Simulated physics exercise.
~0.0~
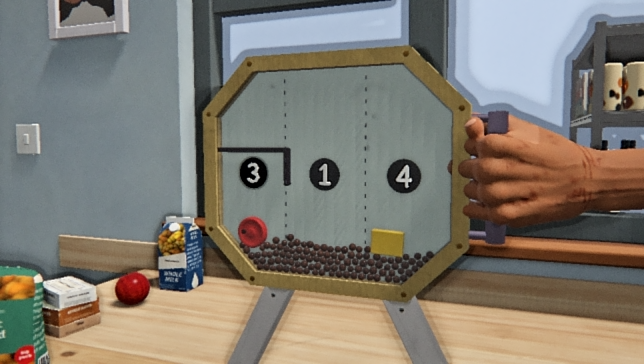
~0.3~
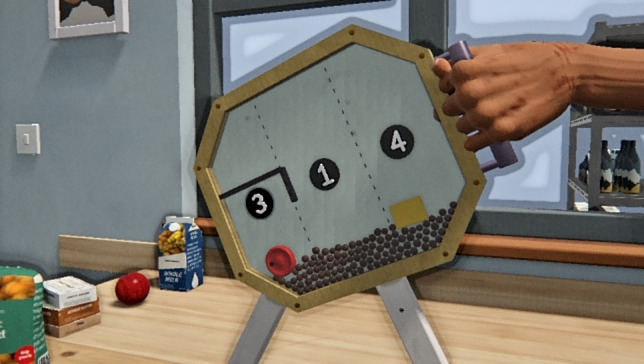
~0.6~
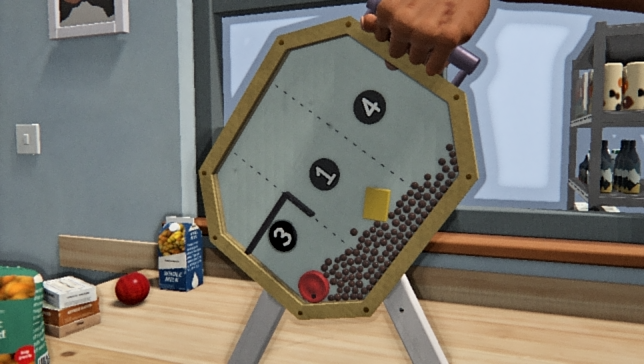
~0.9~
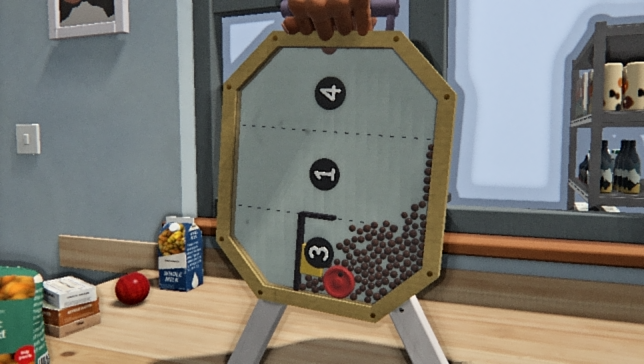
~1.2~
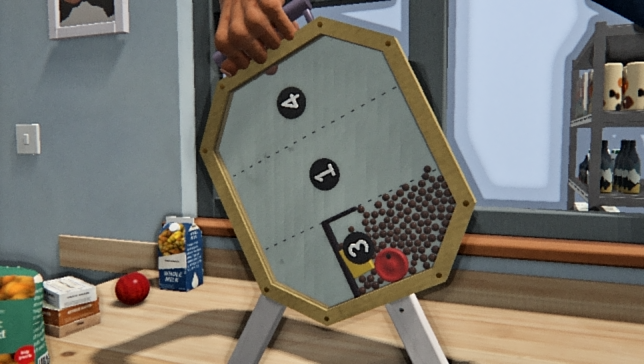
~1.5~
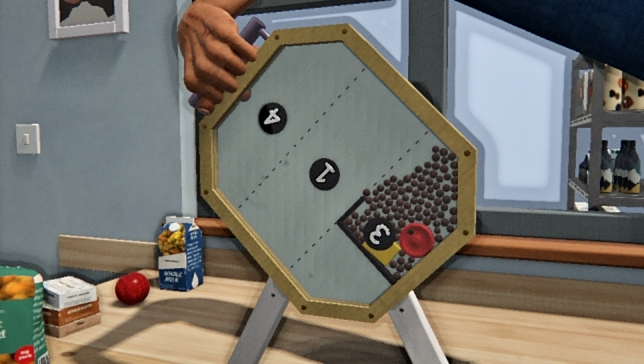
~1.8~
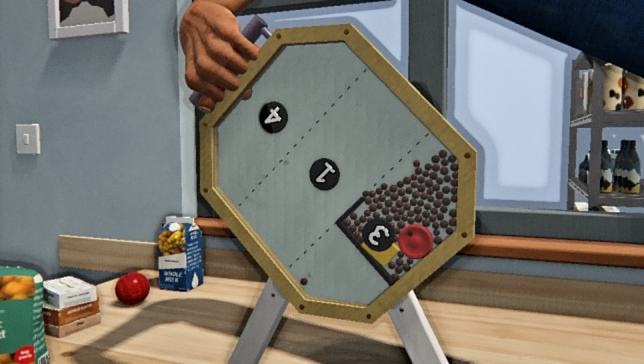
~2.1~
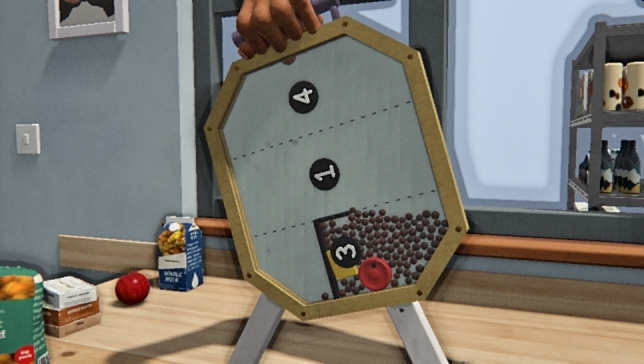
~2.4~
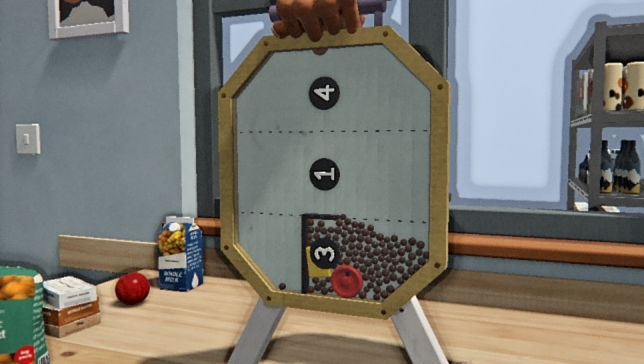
A hand turned an eight-sided clear-fronted case of dark beads anticlockwise until it tipped well past upright, sending the beads, yellow block and red disc sliding into the strip marked three, then swung it partway back, leaving everything gathered there at the bottom.
